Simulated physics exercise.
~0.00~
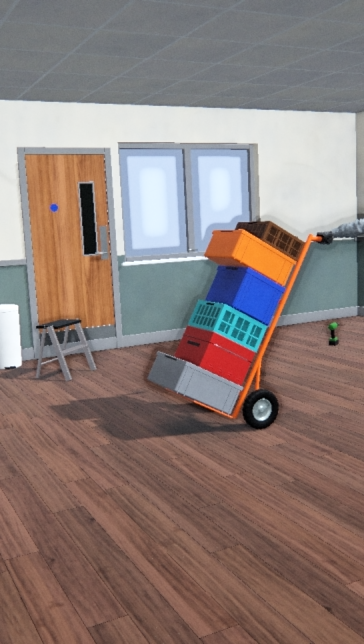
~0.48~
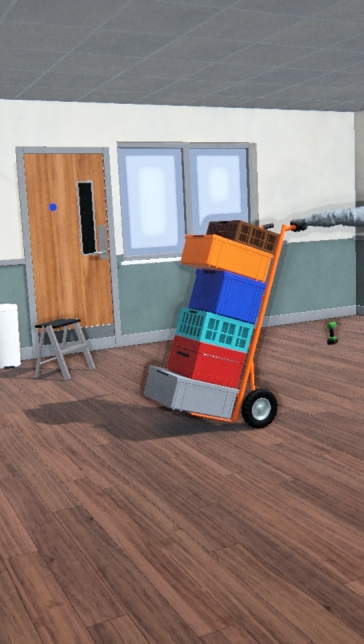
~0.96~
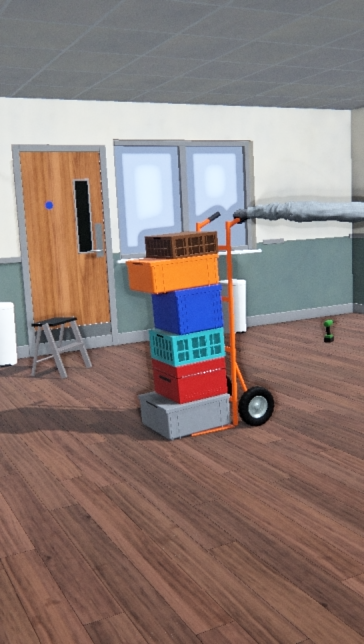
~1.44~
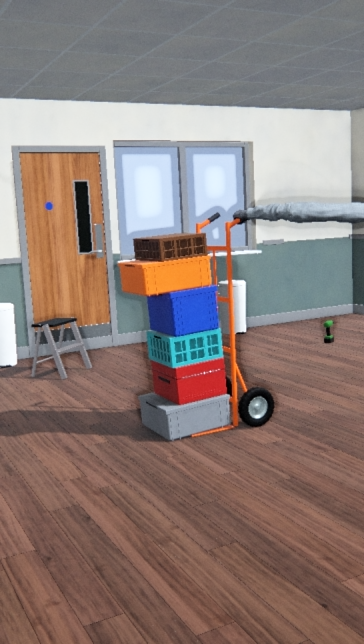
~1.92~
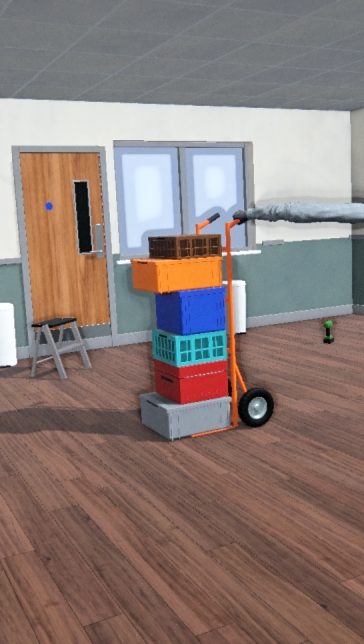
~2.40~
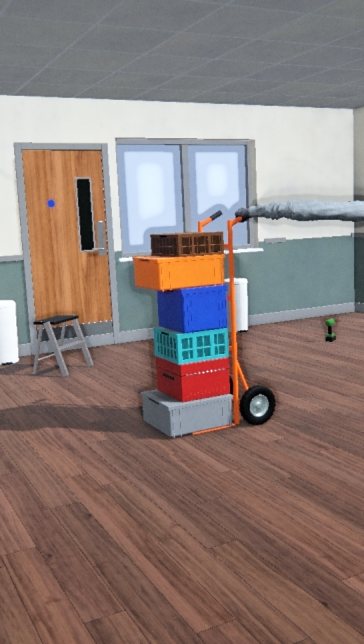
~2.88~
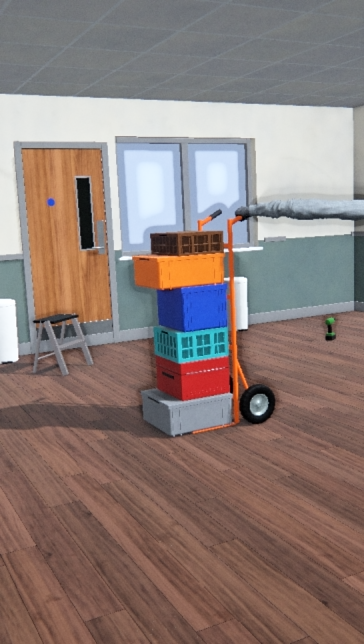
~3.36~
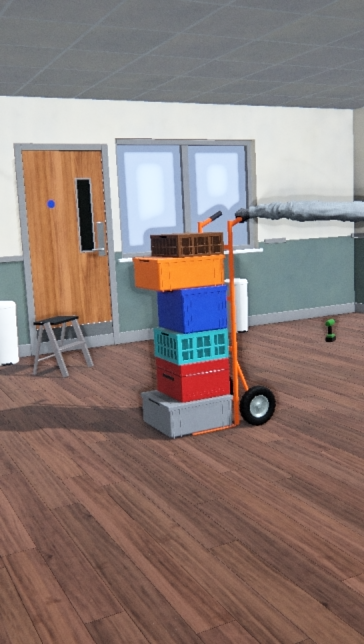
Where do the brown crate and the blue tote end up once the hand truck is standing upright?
Both keep their places in the stack. The brown crate is still on top of the orange tote, and the blue tote is still between the orange tote and the turquoise crate.
In the video, a grey arm at the handle swings an orange hand truck from a backward tilt to upright, carrying a stack of colourful crates and totes. The upper ones rock slightly left, then settle back, and the whole stack remains standing on the truck.
